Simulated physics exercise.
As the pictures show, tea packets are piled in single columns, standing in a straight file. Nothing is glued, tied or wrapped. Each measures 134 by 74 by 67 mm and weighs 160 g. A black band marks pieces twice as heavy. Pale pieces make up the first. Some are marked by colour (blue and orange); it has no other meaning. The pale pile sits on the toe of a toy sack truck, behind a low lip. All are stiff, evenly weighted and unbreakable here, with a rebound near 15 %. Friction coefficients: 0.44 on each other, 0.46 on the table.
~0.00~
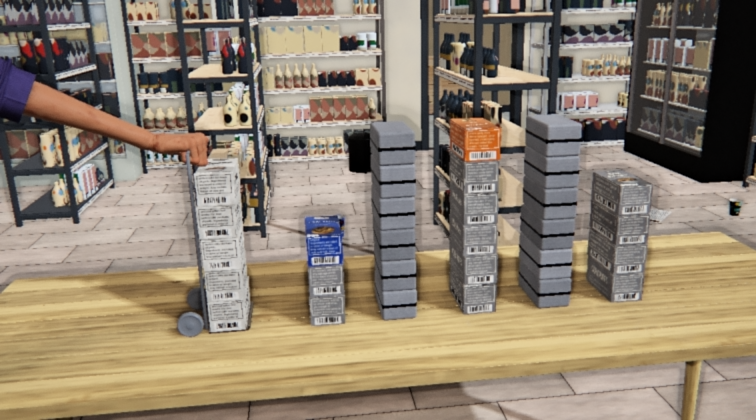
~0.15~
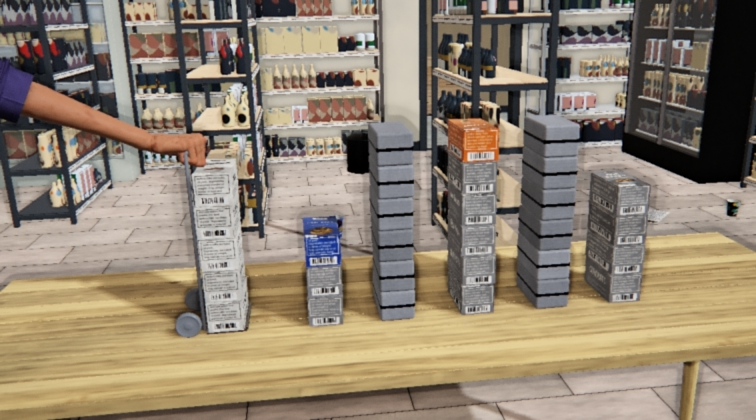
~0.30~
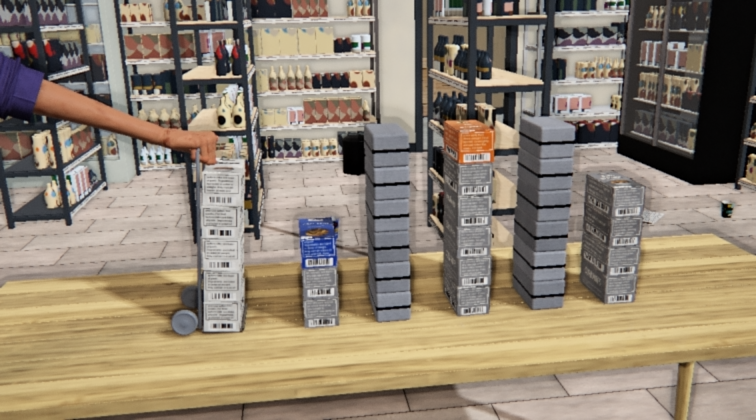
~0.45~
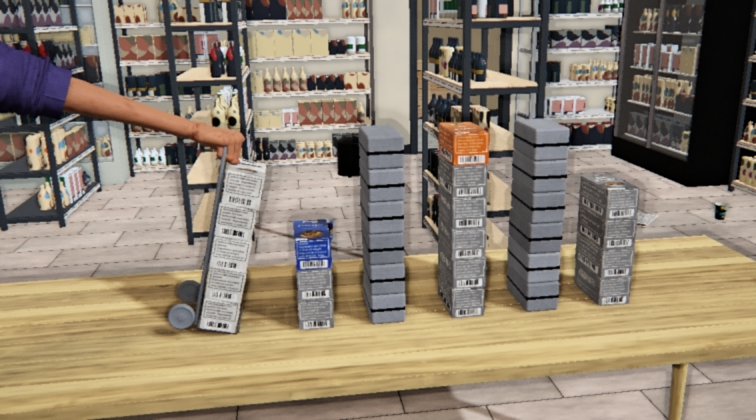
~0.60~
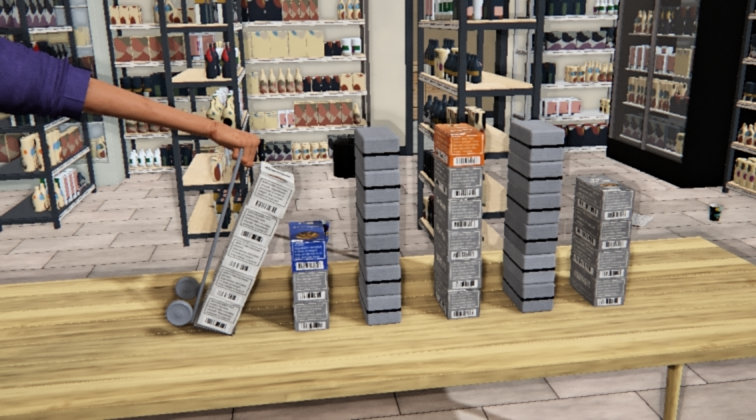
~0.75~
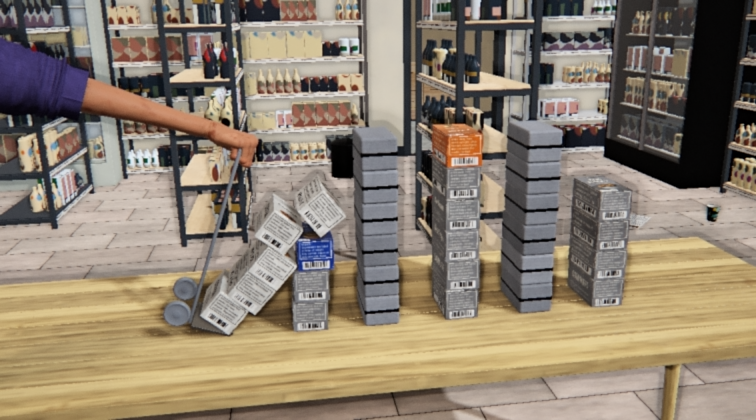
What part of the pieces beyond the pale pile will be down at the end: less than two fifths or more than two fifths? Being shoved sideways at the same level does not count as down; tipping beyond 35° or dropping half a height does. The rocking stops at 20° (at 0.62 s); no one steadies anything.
Under two fifths of them.
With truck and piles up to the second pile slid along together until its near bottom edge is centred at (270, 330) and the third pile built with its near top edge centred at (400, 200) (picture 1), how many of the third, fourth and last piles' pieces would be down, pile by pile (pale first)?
In that case third 0, fourth 0, last 0.
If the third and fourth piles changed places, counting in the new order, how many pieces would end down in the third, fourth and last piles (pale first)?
In that case third 0, fourth 0, last 0.
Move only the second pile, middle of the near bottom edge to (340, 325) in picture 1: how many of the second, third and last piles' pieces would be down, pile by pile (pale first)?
In that case second 0, third 0, last 0.
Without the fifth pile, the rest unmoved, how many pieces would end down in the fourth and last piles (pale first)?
In that case fourth 0, last 0.
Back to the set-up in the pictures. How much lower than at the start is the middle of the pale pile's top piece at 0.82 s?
About 6 cm.
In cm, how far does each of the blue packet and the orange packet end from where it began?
Blue 6, orange 0.
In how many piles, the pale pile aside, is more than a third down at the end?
0 of them.
Around 0.82 s, 3 of the pale pile down; none of the 25 other packets down, 3 disturbed; blue packet tipped 5°.
Around 1.84 s, 5 of the pale pile down; none of the 25 other packets down, 3 disturbed; blue packet tipped 10°.
Finally (2.6 s), 5 of the pale pile down; none of the 25 other packets down, 2 disturbed; blue packet tipped 12°; orange packet unmoved. That is 0 per cent. Seen by the last camera, middles, blue packet near (330, 244), orange packet near (456, 145).
